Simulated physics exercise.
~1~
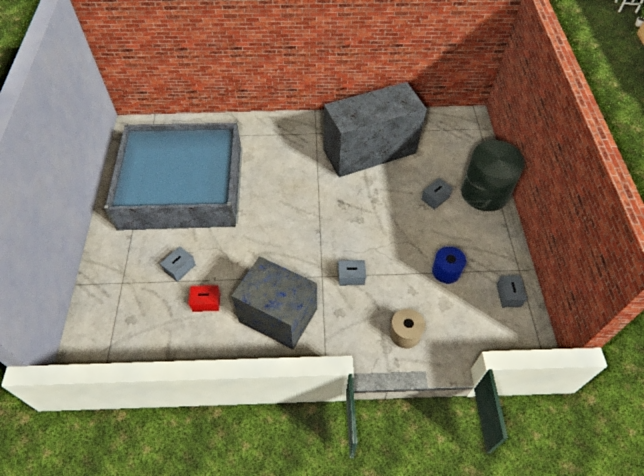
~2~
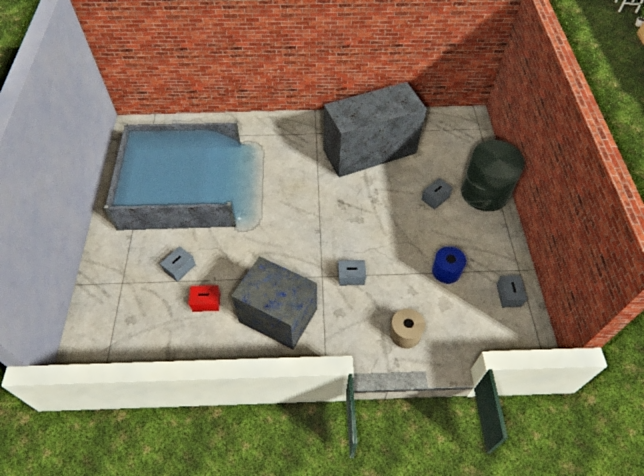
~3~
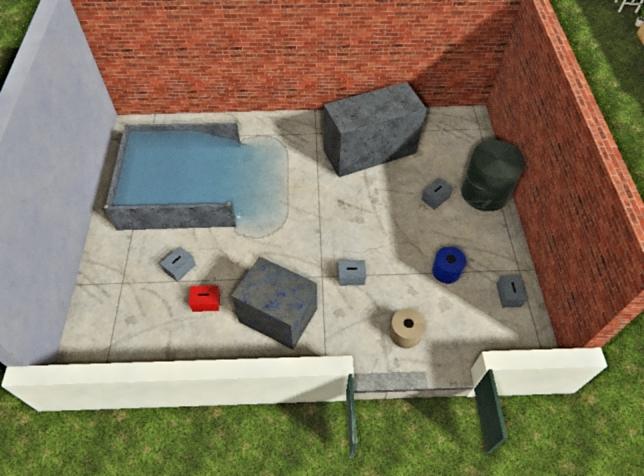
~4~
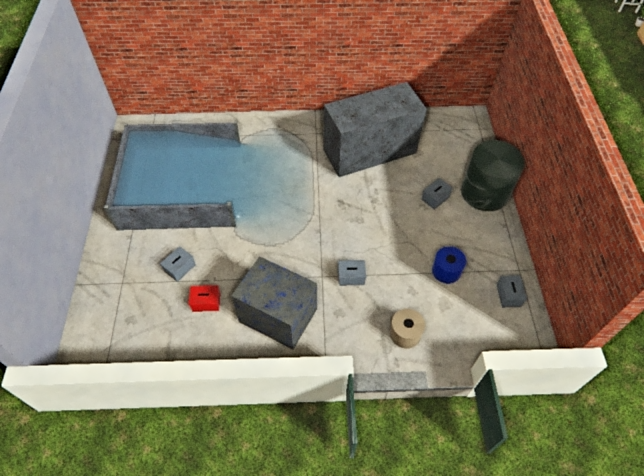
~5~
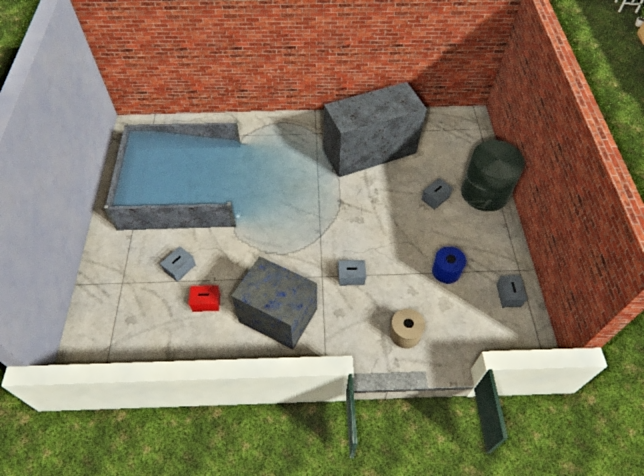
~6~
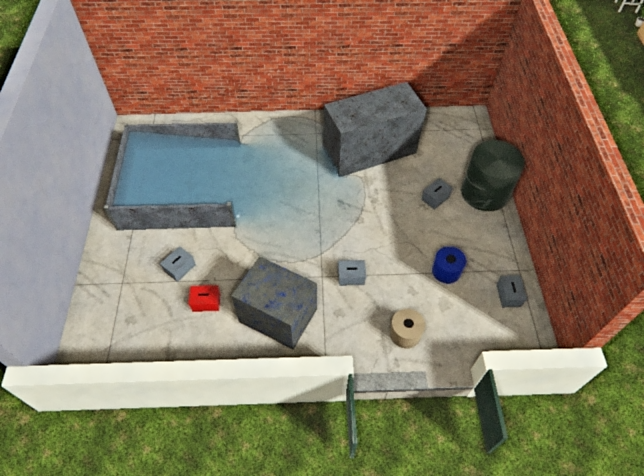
Walled back court with a raised water tank losing its right side, water spreading rightward across the paving, scattered containers staying still.
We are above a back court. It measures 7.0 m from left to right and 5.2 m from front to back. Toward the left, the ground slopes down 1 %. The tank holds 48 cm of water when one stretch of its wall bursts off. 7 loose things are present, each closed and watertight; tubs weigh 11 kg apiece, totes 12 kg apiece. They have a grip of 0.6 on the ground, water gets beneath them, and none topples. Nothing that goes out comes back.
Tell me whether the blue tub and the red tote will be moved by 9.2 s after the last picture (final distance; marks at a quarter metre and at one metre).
The blue tub goes beyond a metre, the red tote does not really move.
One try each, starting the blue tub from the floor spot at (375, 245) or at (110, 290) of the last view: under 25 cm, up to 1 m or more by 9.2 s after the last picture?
Run one, it gets swept far; run two, it remains planted.
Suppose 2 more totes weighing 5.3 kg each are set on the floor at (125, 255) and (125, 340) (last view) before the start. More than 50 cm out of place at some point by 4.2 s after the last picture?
In the order asked: Shy of the mark; shy of the mark.
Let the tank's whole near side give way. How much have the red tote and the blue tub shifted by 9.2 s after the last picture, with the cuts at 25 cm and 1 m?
First the red tote: It is carried a long way; as for the blue tub, it holds steady.
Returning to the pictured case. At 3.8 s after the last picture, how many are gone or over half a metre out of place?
2 in all.
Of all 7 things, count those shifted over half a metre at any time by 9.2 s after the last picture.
That comes to 2.
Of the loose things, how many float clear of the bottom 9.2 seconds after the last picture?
Count: 0.
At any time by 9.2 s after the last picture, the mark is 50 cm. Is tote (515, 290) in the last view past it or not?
Beyond the mark.
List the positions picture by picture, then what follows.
The blue tub at (451, 259), on the bottom; the red tote at (204, 295) rests on the ground; 3.1 m2 under water; 0 of 7 have shifted, in the first frame.
The blue tub at (451, 259) rests on the ground; the red tote at (204, 295), on the bottom; water covers 3.9 m2; 0 of 7 have shifted, in the second frame.
The blue tub at (451, 259) rests on the ground; the red tote at (204, 295) rests on the ground; 4.8 m2 under water; 0 of 7 have shifted, in the third frame.
The blue tub at (451, 259), on the bottom; the red tote at (204, 295), on the bottom; water covers 5.9 m2; 0 of 7 have shifted, in the fourth frame.
The blue tub at (451, 259) rests on the ground; the red tote at (204, 295), on the bottom; water covers 7.1 m2; 0 of 7 have shifted, in the fifth frame.
The blue tub at (451, 259), on the bottom; the red tote at (204, 295), on the bottom; water covers 8.2 m2; 0 of 7 have shifted, in the sixth frame.
Then, 1.2 s after the last picture the blue tub is near (452, 259), 0.0 m from its start, aground; the red tote is near (204, 295), 0.0 m from its start, aground; 0 of 7 are out; 0 afloat.
Then, 3.8 s after the last picture the blue tub is near (483, 336), 1.3 m from its start, afloat; the red tote is near (204, 295), 0.0 m from its start, aground; 0 of 7 are out; 2 afloat.
Then, 6.2 s after the last picture the blue tub is near (414, 376), 1.9 m from its start, aground; the red tote is near (204, 295), 0.0 m from its start, aground; 0 of 7 are out; 0 afloat.
Then, 9.2 s after the last picture the blue tub is near (414, 376), 1.9 m from its start, aground; the red tote is near (204, 295), 0.0 m from its start, aground; 0 of 7 are out; 0 afloat.
